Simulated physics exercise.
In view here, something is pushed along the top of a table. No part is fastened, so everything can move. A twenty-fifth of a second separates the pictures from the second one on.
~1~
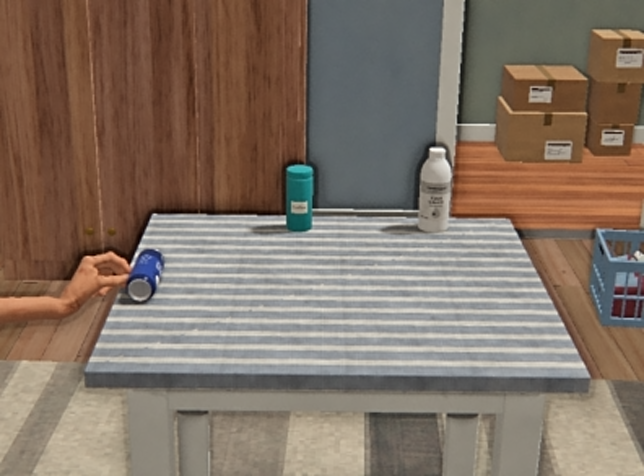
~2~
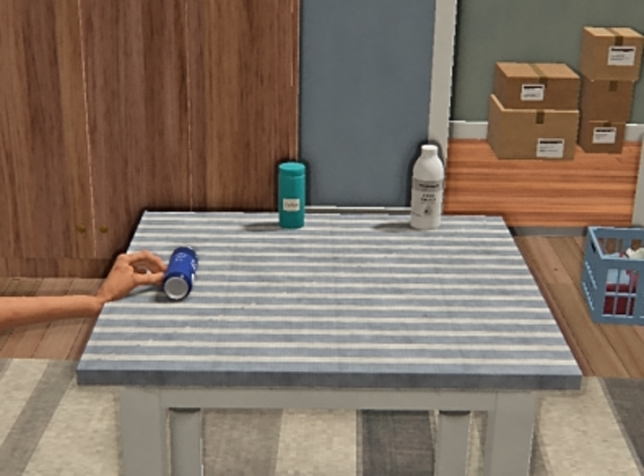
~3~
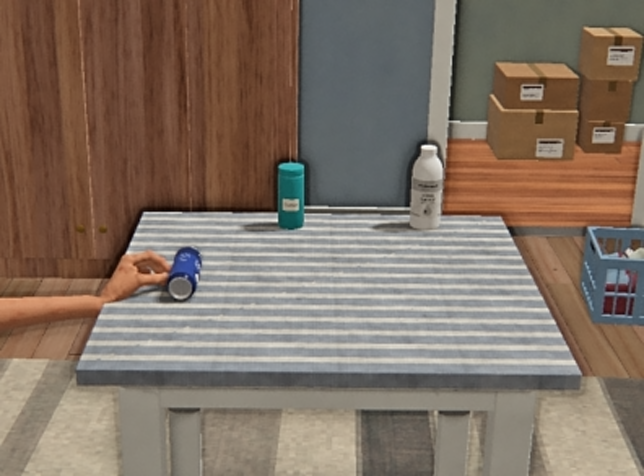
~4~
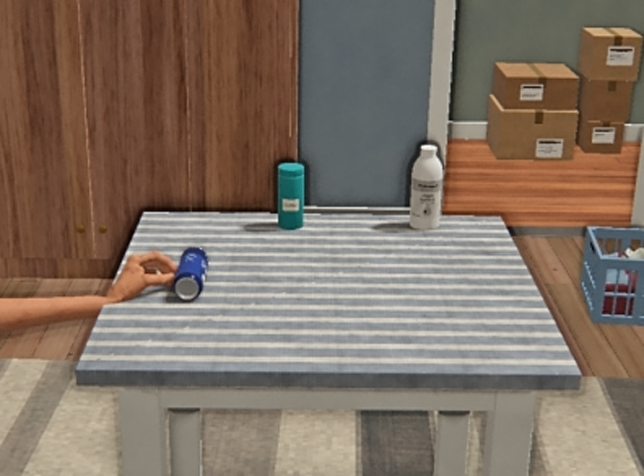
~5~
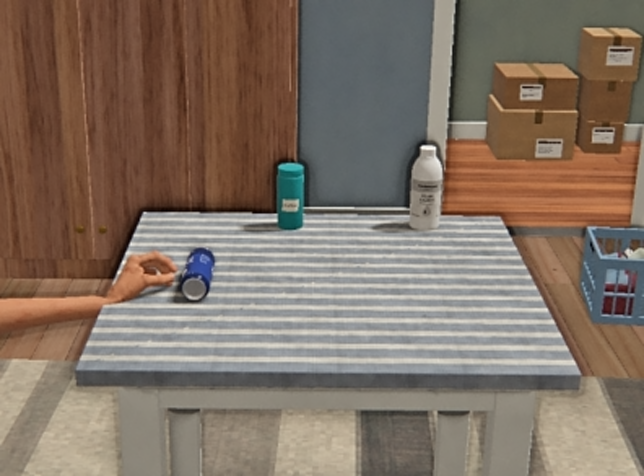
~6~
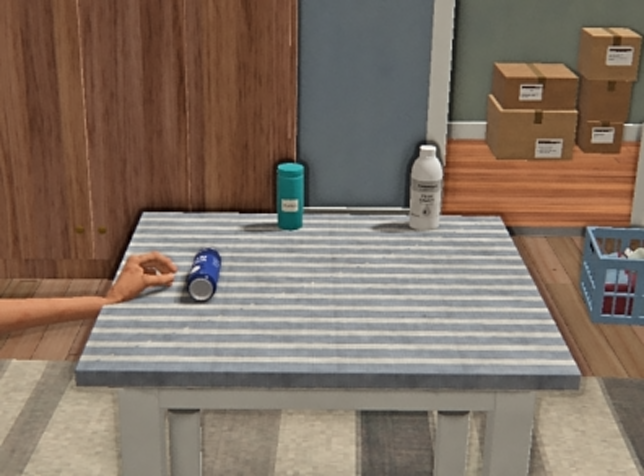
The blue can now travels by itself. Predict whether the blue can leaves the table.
It stays up on the table.
Then, 0.30 s after the last picture, blue can rolled well along near (243, 274).
Then, 2.40 s after the last picture, blue can rolled well along near (259, 274).
Then, 5.20 s after the last picture, blue can resting near (259, 274).
At rest, moved from the start, blue can. Seen from the same camera at the end, blue can near (259, 274).
